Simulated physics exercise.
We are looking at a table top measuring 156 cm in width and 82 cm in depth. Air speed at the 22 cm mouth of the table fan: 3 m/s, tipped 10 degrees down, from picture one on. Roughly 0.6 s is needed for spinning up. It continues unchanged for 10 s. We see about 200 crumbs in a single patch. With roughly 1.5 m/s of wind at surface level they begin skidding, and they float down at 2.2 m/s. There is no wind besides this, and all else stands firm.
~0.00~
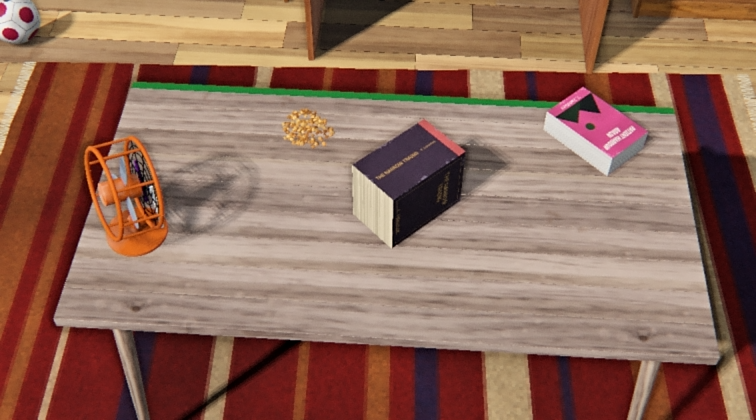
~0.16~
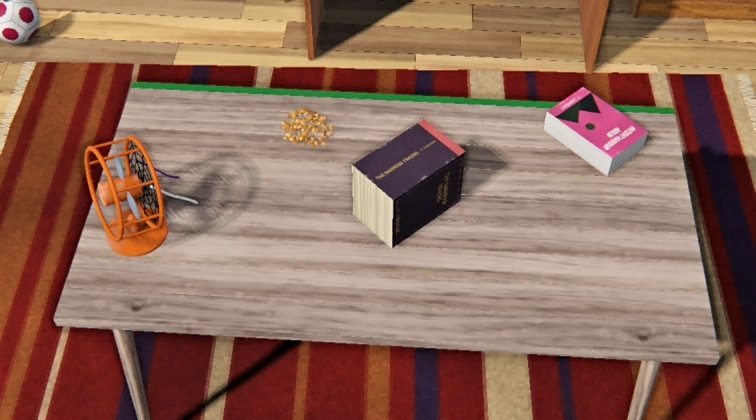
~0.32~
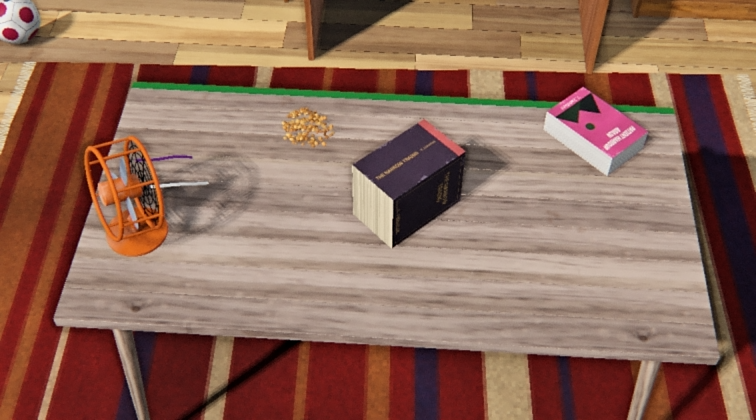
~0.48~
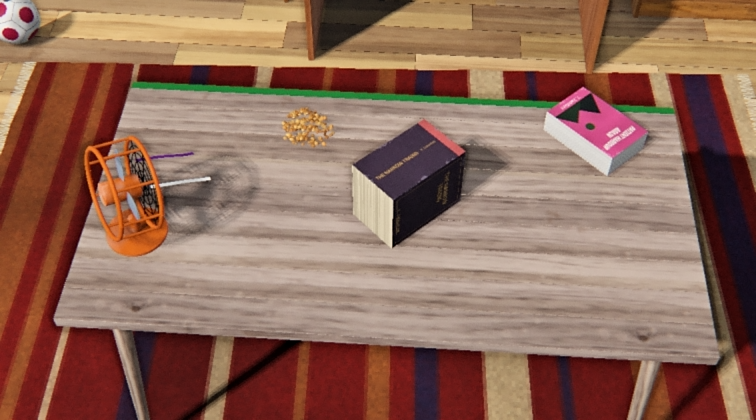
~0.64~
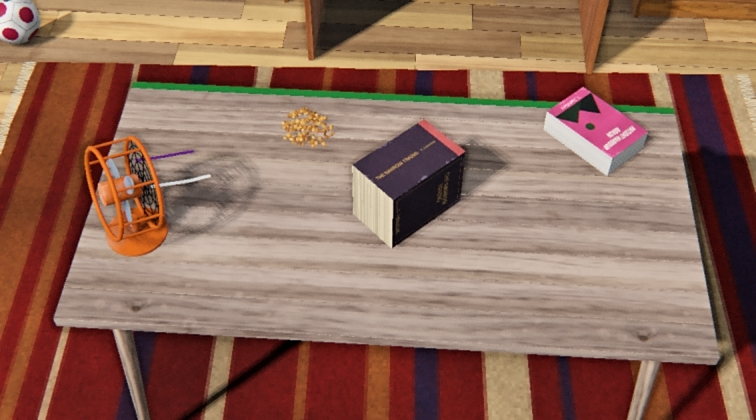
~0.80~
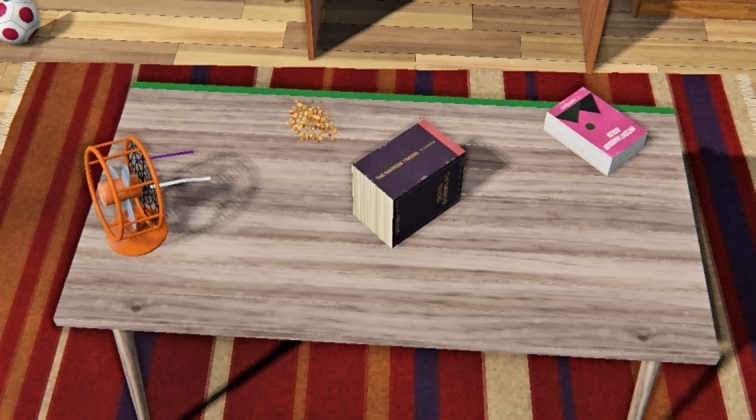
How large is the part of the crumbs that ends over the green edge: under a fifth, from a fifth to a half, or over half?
The part that ends there is greater than one half.
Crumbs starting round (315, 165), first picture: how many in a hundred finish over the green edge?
100 %.
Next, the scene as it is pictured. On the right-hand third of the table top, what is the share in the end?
0 %.
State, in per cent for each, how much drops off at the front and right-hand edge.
About 0 per cent at the front edge and 0 per cent at the right-hand edge.
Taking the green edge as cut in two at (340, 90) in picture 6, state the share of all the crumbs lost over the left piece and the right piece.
I'd guess near 30 percent left and close to 70 percent right.
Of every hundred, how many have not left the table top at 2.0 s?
Near 0 %.
After 2.0 s, 0 % are on the move or not yet settled, 100 % are over the green edge.
After 3.2 s, 0 % are on the move or not yet settled, 100 % are over the green edge.
After 5.5 s, 0 % are on the move or not yet settled, 100 % are over the green edge.
After 10.0 s, at the end, 100 % are over the green edge.
